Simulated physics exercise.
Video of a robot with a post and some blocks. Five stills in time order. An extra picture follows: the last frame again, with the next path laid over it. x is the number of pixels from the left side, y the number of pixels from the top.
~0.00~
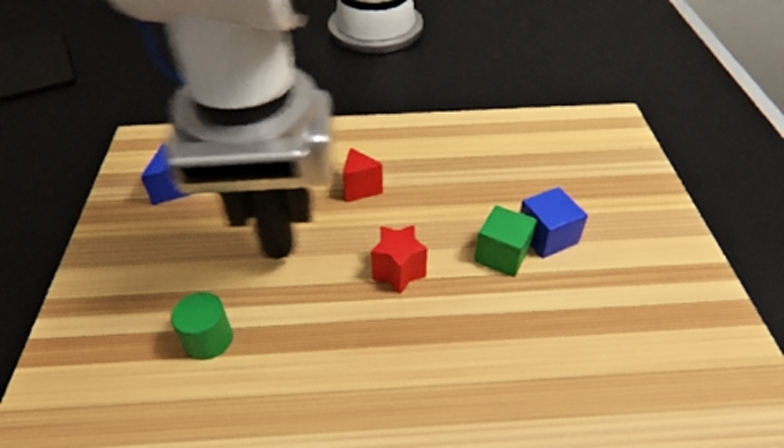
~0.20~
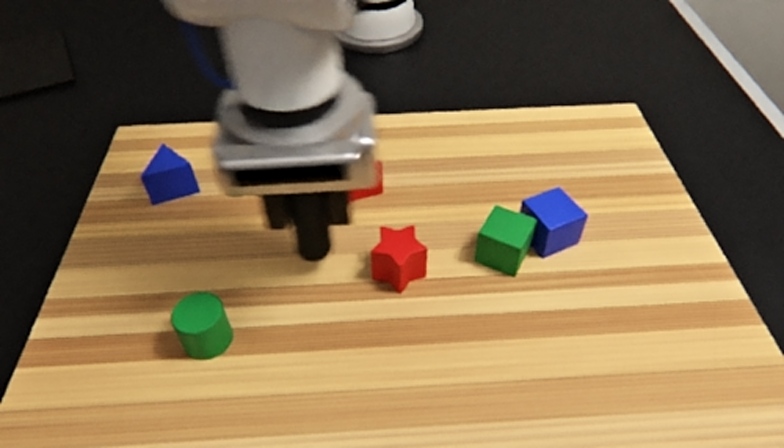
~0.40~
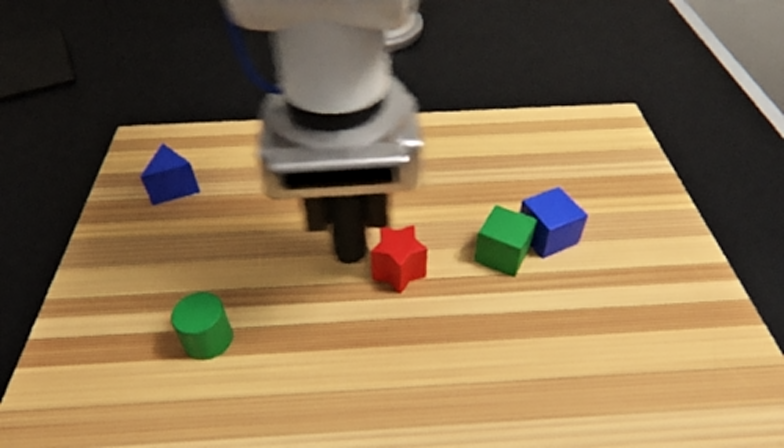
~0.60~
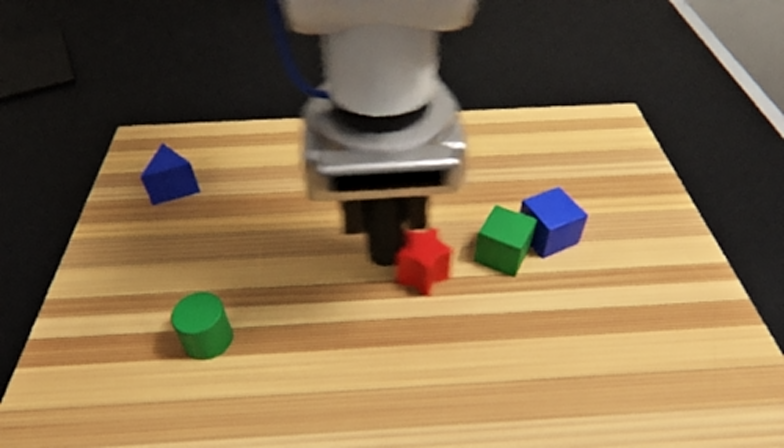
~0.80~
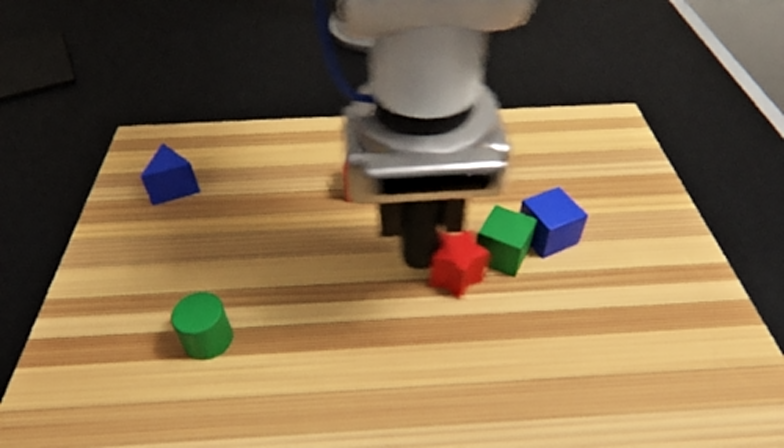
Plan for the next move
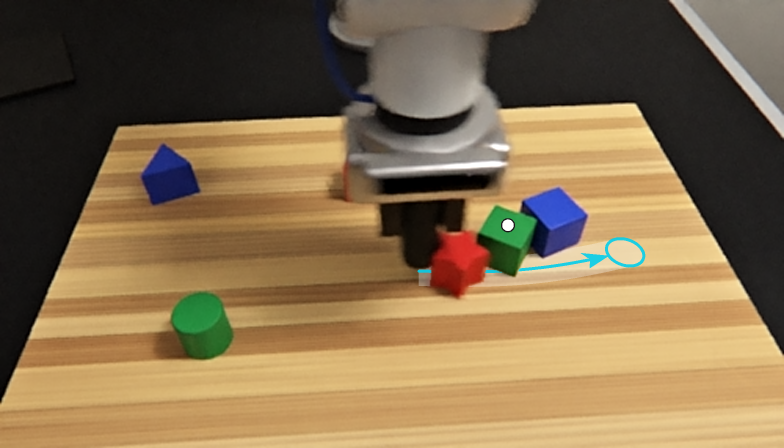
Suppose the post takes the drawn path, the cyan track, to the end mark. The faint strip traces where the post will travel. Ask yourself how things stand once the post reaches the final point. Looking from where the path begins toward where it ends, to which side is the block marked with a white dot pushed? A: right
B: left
A
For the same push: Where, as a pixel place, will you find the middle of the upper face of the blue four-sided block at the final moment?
Final place: (583, 196).
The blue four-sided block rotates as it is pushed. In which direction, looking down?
My prediction: CCW.
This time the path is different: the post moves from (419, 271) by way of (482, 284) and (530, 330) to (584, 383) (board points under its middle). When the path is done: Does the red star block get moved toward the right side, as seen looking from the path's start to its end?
No, I don't think so.
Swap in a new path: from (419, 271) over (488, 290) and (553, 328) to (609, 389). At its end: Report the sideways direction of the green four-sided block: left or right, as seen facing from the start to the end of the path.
My answer: Left.
Drawn move, from (419, 271) through (526, 269) to (625, 252); the dot is on the green four-sided block.
The first path, step by step. One third of the way, post (494, 257); red star block (533, 259), turned 25° clockwise; green four-sided block (573, 232), turned 30° anticlockwise; blue four-sided block (581, 198), turned 55° anticlockwise.
Two thirds of the way, post (566, 250); red star block (566, 269), turned 80° clockwise; green four-sided block (614, 236), turned 35° anticlockwise; blue four-sided block (582, 197), turned 55° anticlockwise.
At the end, post (631, 237); red star block (566, 269), turned 80° clockwise; green four-sided block (682, 237); blue four-sided block (583, 196), turned 60° anticlockwise.
